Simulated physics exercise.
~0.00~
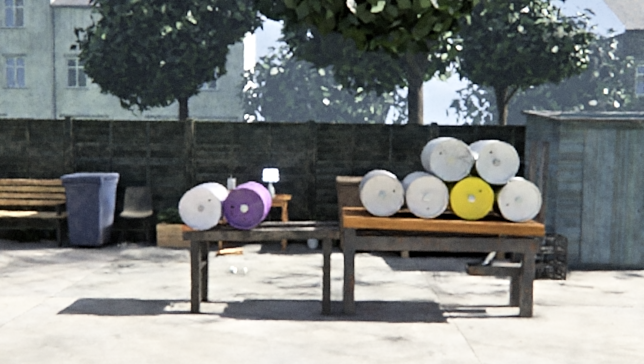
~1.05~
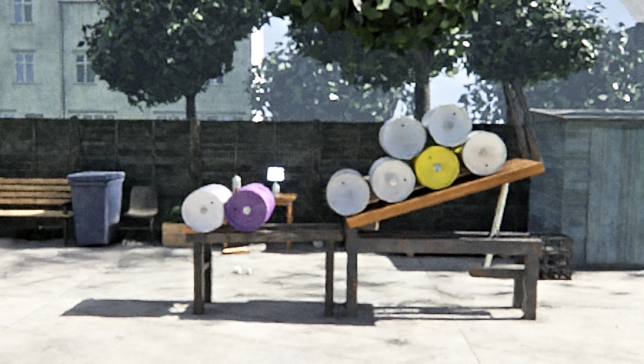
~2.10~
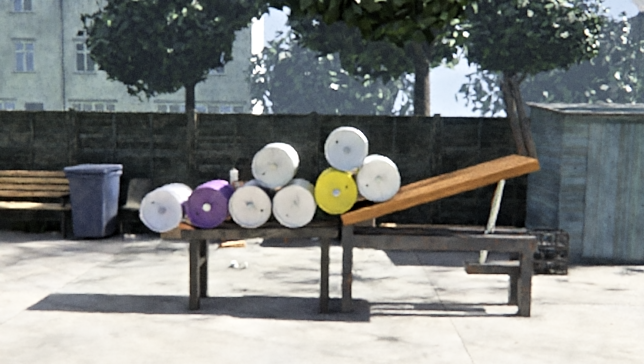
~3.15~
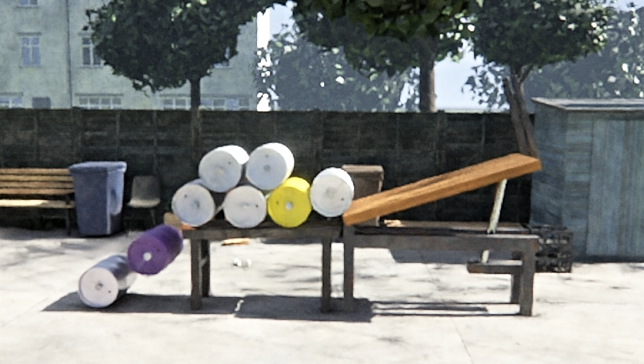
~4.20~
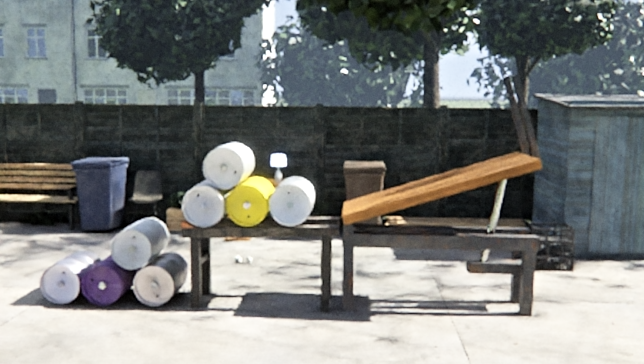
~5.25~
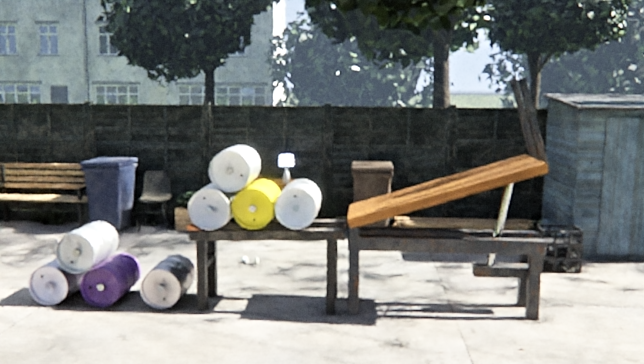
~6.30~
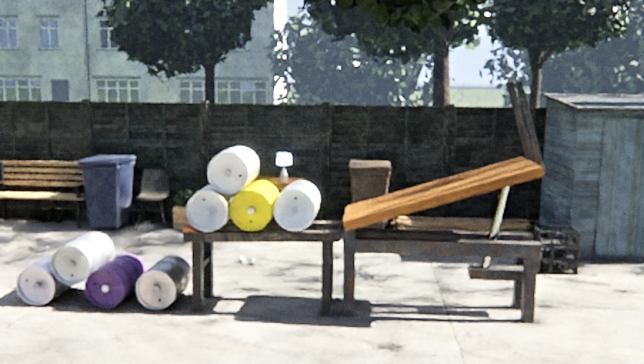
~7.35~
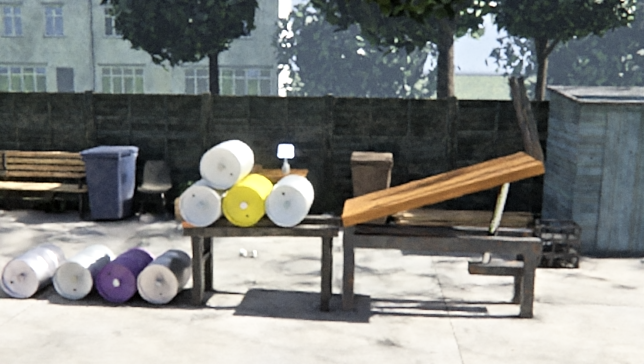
In a paved yard, a wooden deck tipped up and sent its stacked kegs rolling left onto a neighbouring rack, pushing the purple one and three white ones off the end to the ground, while the yellow keg stayed on the rack among white ones.
